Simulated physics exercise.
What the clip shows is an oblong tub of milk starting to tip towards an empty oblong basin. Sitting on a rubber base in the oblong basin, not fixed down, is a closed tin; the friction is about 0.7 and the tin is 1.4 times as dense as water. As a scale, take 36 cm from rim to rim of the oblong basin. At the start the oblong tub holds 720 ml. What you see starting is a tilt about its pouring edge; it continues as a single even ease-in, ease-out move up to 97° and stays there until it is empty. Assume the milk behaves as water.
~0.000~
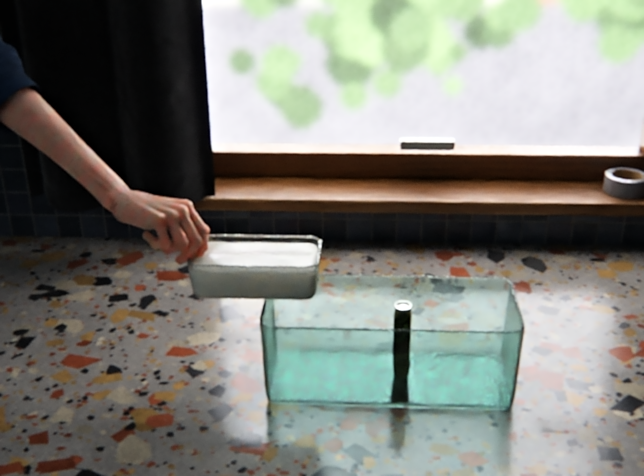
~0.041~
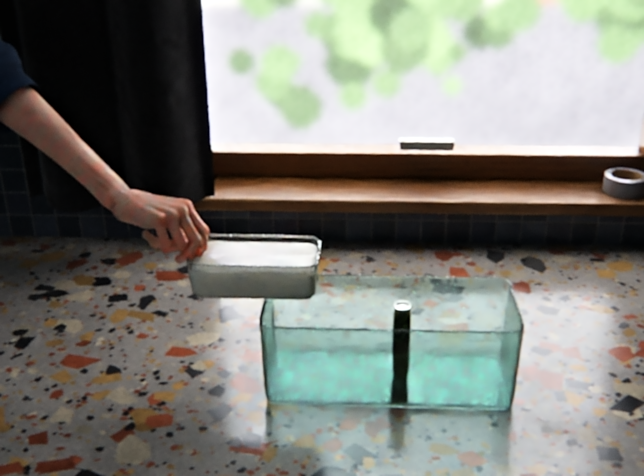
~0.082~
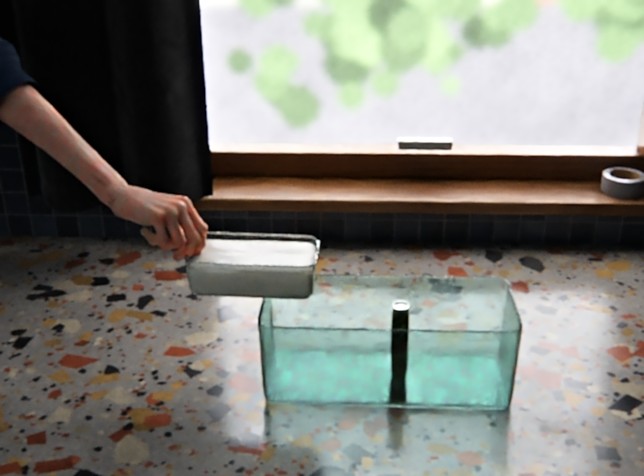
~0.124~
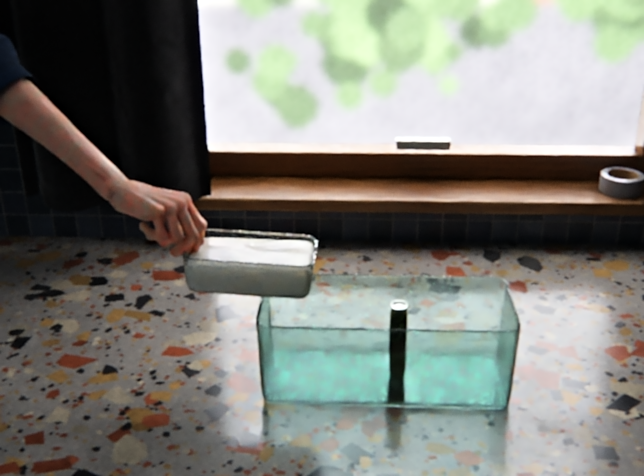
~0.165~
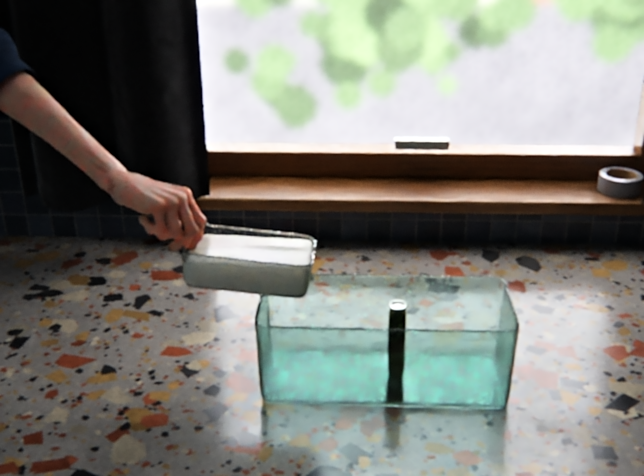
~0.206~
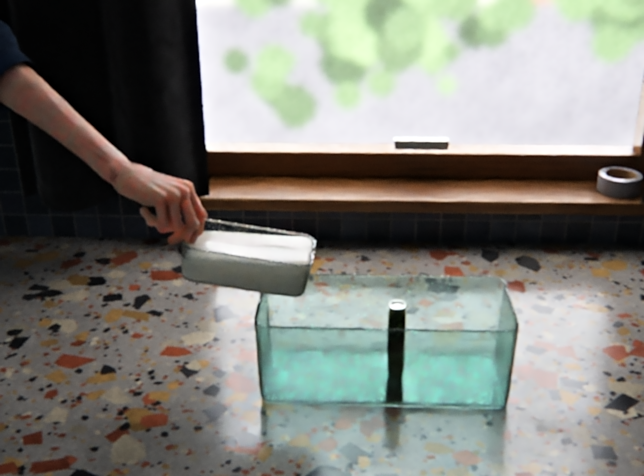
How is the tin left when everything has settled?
The tin is lying toppled.
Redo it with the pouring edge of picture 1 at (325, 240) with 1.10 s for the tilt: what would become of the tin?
Then the tin remains standing.
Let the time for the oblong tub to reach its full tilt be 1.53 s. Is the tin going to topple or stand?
The tin would stay balanced.
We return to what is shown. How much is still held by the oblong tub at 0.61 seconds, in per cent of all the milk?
About 38 percent.
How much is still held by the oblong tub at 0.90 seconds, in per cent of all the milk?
Close to 5 percent of the whole amount.
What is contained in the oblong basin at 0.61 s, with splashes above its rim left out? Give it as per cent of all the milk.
At that time the basin holds about 20 per cent of the liquid.
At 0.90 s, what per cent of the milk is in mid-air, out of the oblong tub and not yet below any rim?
Estimate: About 3 in a hundred.
By 0.61 s the tilt is 61° and 38 per cent is still to pour; the tin stands where it began.
By 0.90 s the tilt is 93° and 5 per cent is still to pour; the tin leans 24°.
By 1.21 s the tilt is 97° and 0 per cent is still to pour; the tin lies on its side.
By 1.55 s the tilt is 97° and 0 per cent is still to pour; the tin lies on its side.
At rest the tin lies on its side.
